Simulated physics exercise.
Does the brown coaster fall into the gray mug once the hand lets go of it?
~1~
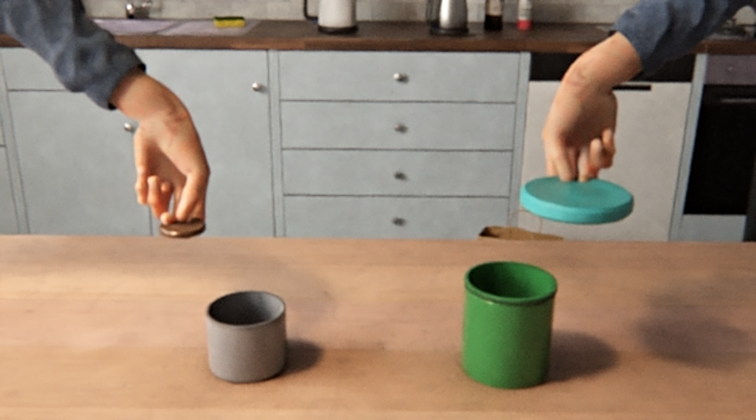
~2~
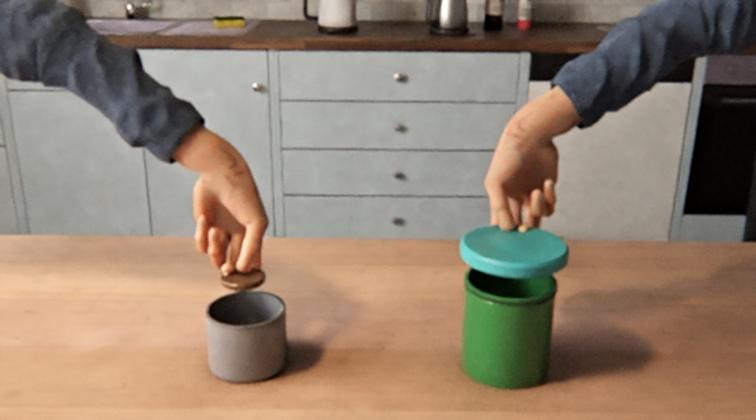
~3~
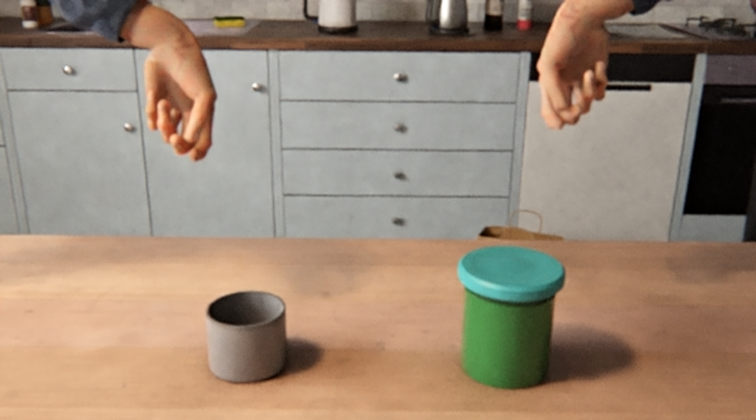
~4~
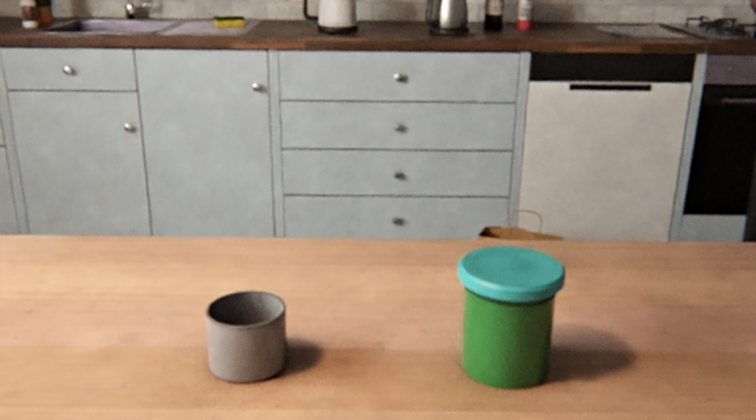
Yes, the brown coaster drops inside the gray mug and leaves its opening uncovered, while the turquoise one rests on the rim of the green jar.
